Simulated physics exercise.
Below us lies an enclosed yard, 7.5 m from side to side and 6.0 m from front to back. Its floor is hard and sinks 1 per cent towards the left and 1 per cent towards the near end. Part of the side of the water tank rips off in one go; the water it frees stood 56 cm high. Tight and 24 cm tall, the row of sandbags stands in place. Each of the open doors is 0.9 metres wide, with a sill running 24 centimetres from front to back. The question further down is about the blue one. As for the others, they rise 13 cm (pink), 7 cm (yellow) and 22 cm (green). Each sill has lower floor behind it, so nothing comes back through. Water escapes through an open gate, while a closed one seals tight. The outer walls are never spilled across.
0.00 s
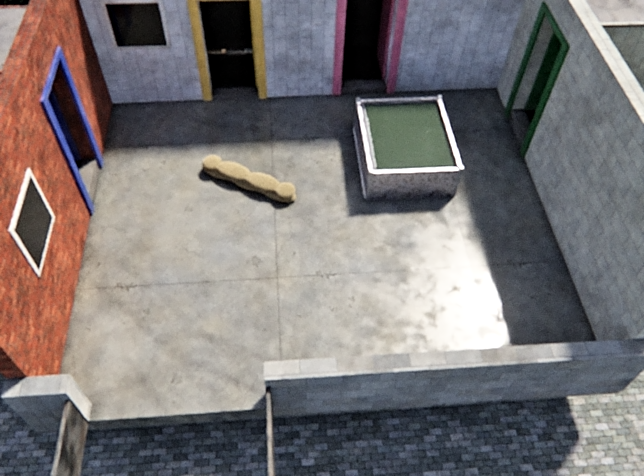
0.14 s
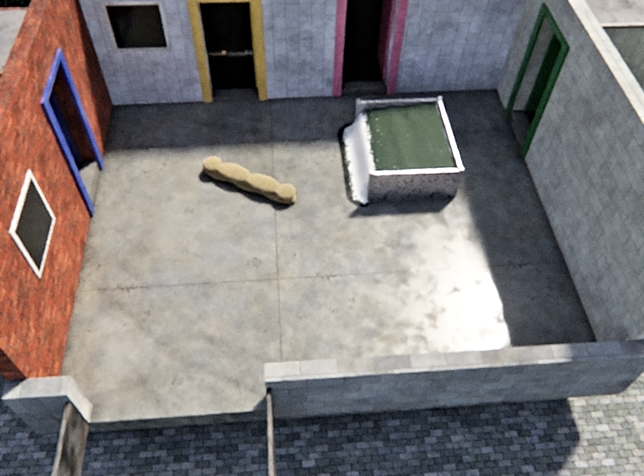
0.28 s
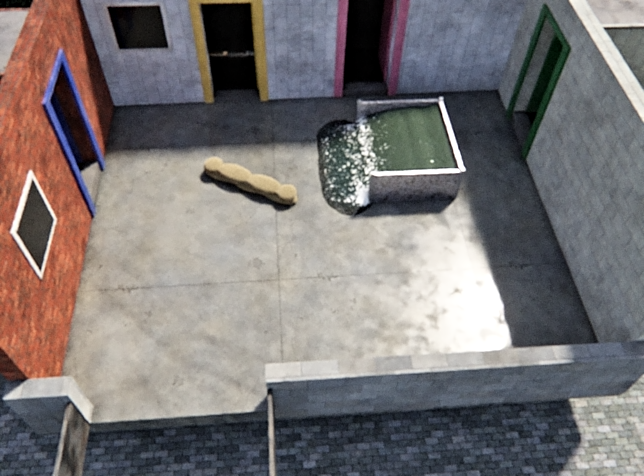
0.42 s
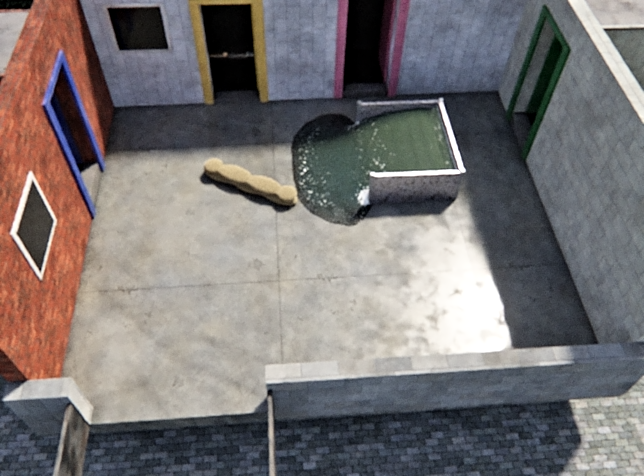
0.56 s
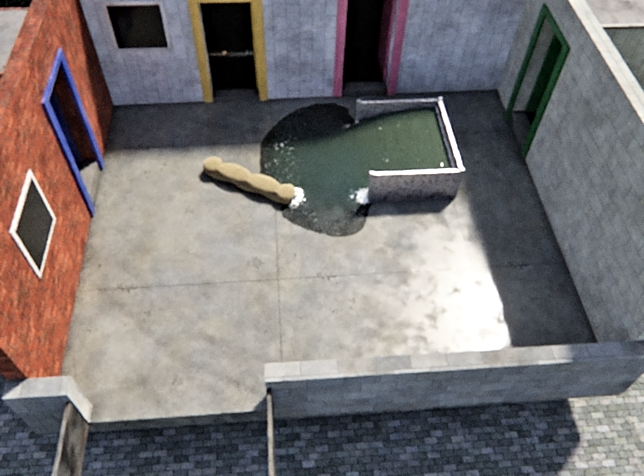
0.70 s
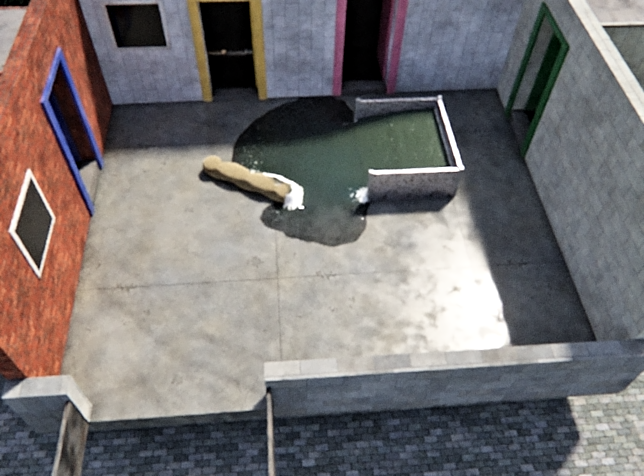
Dark green water poured out through the left side of a tank in a walled yard, spread across the grey floor, then reached a row of sandbags and frothed white around its near end.
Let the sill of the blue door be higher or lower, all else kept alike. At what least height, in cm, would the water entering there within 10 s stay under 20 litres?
At about 6 cm.
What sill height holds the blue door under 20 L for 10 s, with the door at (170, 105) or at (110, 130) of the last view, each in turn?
Roughly 15 cm for the first and 25 cm for the second.
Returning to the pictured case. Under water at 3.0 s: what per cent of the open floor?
Wet share: Around 45 %.
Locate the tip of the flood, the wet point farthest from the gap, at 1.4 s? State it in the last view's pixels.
Near (113, 159).
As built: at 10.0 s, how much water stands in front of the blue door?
About 5.0 centimetres deep.
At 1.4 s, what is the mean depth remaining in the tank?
21 cm, roughly.
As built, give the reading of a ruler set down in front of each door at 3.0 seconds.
Depths in cm: Pink 0, blue 10, yellow 10, green 0.
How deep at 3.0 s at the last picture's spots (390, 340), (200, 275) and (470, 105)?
Respectively 0 cm, 2 cm and 0 cm.
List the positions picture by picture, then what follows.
In the first picture, still water, 56 cm deep, in the water tank at (406, 136); the blue door at (78, 144) is dry.
In the second picture, water pours out at (364, 155) and has run 0.3 m, to (354, 199); about 8 cm deep outside, 56 cm at the back.
In the third picture, the front is at (324, 178), 0.7 m from the gap at (365, 157); 1.3 m2 of floor is wet, 55 cm left at the back.
In the fourth picture, the front is at (301, 190), 1.2 m from the gap at (365, 159); 2.5 m2 of floor is wet, 48 cm left at the back.
In the fifth picture, the gap is at (365, 158), the front 1.7 m out at (268, 183); the back of the water tank holds 48 cm.
In the sixth picture, the gap is at (364, 157), the front 2.2 m out at (236, 171); the back of the water tank holds 43 cm; 2.4 m in a straight line remain to the blue door at (78, 145).
After 1.4 s water covers 25 % of the floor, deepest (30 cm) near (289, 188); it has not reached the blue door.
After 3.0 s water covers 45 % of the floor, deepest (30 cm) near (111, 118); 10 cm at the blue door, 0 litres in over its 26 cm sill.
After 10.0 s water covers 55 % of the floor, deepest (10 cm) near (55, 406); 5 cm at the blue door, 0 litres in over its 26 cm sill.
At the blue door as built, the water arrived by 2.0 s and peaked near 12 cm at 3.4 s.
Run again over the same 10 s with other heights there, 25 litres in over 5.5 cm, 9 litres over 7.5 cm. The limit of 20 litres is kept from about 6 cm up.
